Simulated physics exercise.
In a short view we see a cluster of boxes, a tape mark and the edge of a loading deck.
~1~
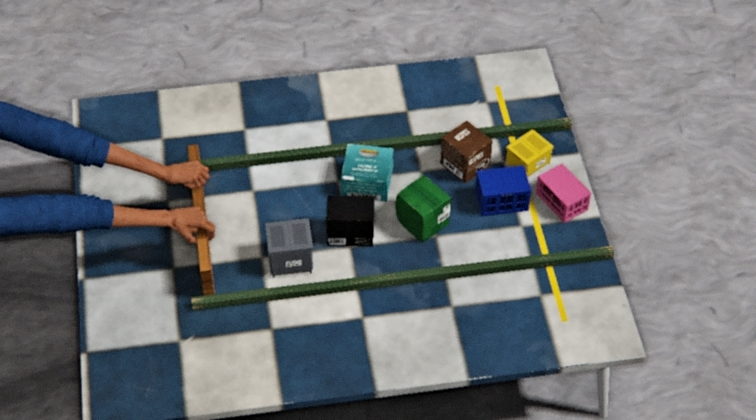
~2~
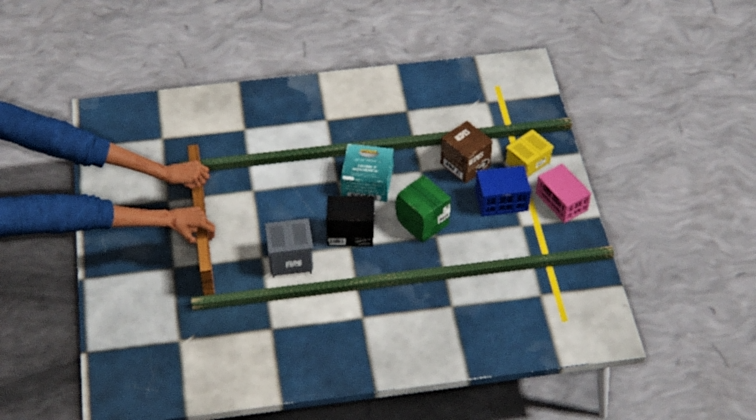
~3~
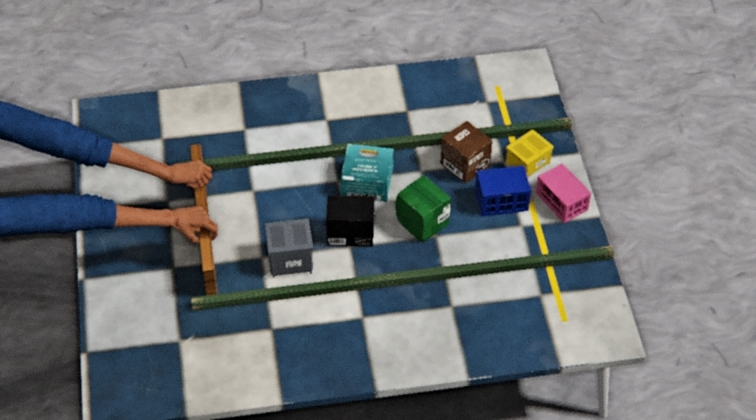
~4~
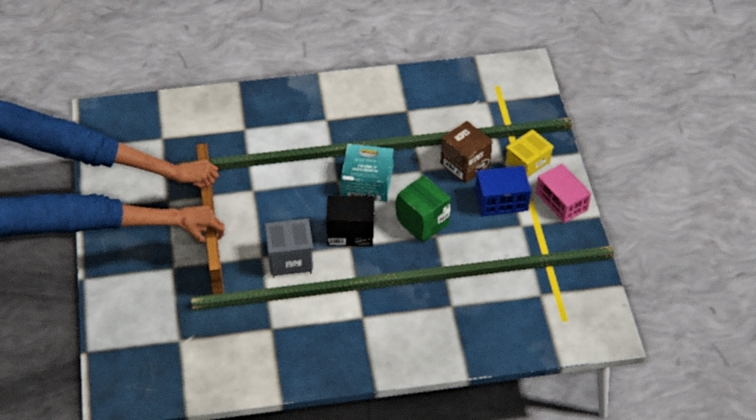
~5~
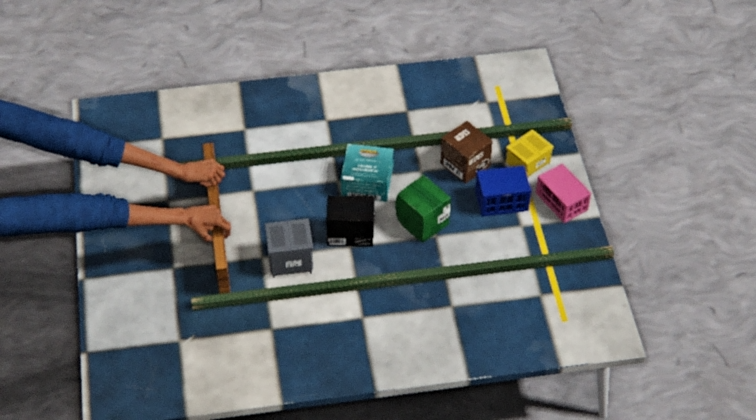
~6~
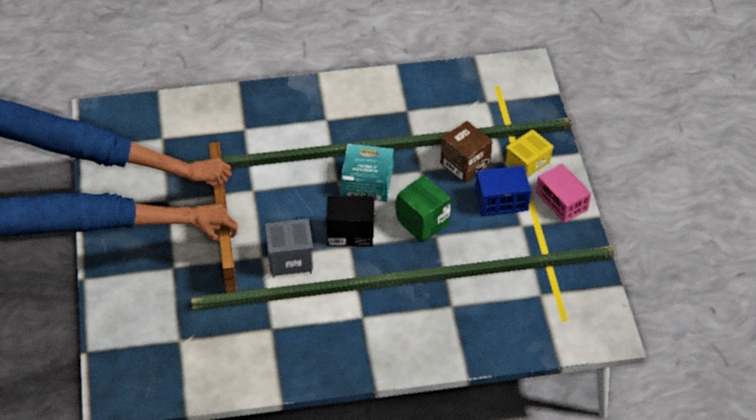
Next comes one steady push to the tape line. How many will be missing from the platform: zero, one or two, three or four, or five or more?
The edge claims three or four.
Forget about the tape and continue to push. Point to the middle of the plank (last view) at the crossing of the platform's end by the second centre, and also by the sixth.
Around (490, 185); afterwards around (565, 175).
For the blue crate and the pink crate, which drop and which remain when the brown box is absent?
I'd say the blue crate goes off and the pink crate goes off.
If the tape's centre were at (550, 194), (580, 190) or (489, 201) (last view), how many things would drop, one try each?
Respectively 5, 8 and 1.
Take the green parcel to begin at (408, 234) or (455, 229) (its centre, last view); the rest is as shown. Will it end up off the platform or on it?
Well, it remains the first time and remains the second time.
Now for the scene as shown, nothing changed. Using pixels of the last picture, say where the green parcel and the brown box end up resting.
First (577, 173), then (581, 140).
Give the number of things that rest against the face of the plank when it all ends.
In total, 3.
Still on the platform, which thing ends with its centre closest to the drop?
Foremost, the brown box.
Soon after, none off yet; pink crate at rest near (563, 193); yellow tote at rest near (529, 155); blue crate at rest near (503, 191).
In the end, the number that fall off is three or four; gone, blue crate, yellow tote and pink crate.
